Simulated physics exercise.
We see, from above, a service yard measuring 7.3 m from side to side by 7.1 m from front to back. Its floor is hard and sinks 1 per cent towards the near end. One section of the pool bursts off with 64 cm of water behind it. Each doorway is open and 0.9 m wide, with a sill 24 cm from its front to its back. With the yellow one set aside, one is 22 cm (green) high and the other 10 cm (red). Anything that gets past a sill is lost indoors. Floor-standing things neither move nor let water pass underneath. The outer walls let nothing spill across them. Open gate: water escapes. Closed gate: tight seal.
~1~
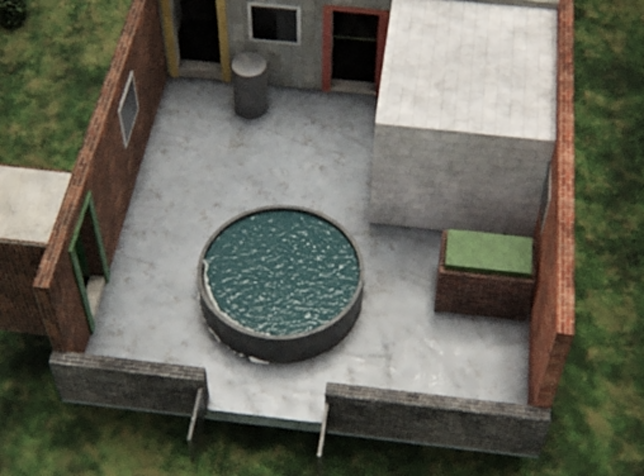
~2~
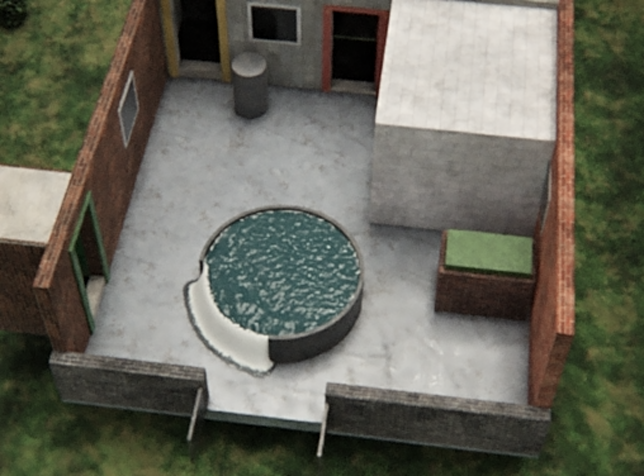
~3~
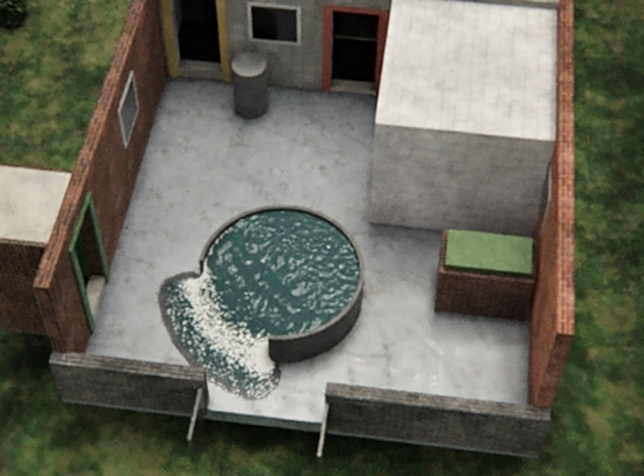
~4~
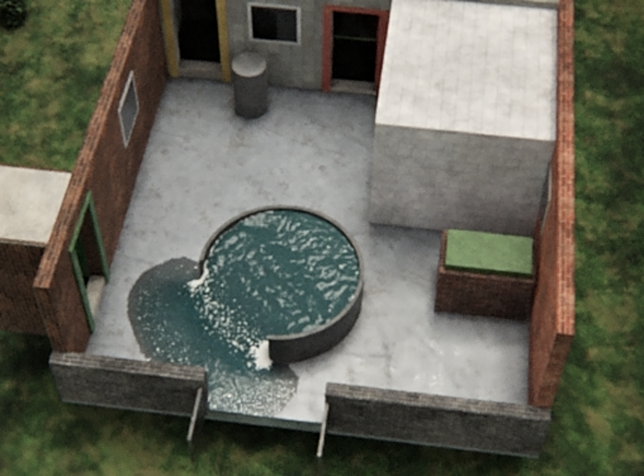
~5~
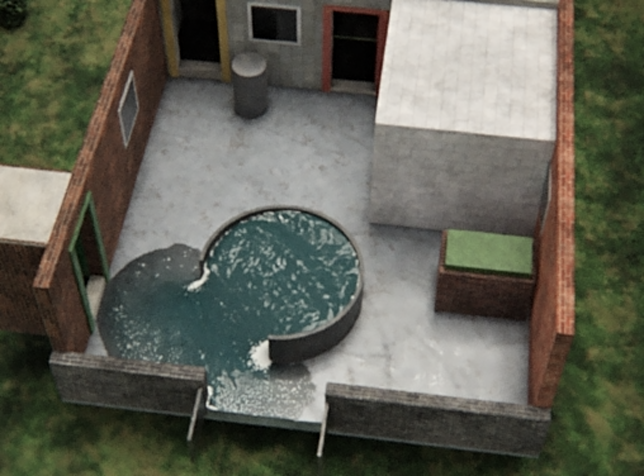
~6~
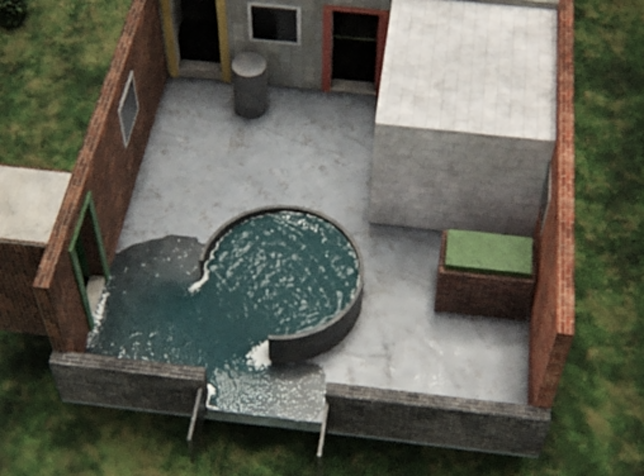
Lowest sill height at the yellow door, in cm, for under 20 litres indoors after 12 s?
I would say 17 cm.
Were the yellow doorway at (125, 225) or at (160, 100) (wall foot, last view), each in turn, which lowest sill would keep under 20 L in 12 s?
Around 8.0 and 12.5 cm respectively.
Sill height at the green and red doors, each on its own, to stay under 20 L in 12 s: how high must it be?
Some 30 cm for green, some 12.0 cm for red.
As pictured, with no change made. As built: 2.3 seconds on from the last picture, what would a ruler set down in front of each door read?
Door by door in cm - green 30, red 0, yellow 0.
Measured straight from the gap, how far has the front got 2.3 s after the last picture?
The front sits around 4.6 m out.
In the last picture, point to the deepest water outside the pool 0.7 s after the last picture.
Near pixel (89, 381).
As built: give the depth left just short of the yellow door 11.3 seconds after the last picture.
A ruler would read roughly 3.5 cm.
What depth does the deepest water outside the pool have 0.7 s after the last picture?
Max depth: Around 66 cm.
Then, 0.7 s after the last picture water covers 15 % of the floor, deepest (66 cm) near (89, 381); it has not reached the yellow door.
Then, 2.3 s after the last picture water covers 30 % of the floor, deepest (38 cm) near (78, 380); it has not reached the yellow door.
Then, 11.3 s after the last picture water covers 90 % of the floor, deepest (12 cm) near (334, 240); 4 cm at the yellow door, 1 litre in over its 23 cm sill.
At the yellow door as built, the water peaked near 25 cm, 3.7 s after the last picture.
Run again over the same 12 s with other heights there, 41 litres in over 14.5 cm, 9 litres over 19.5 cm. The limit of 20 litres is kept from about 17 cm up.
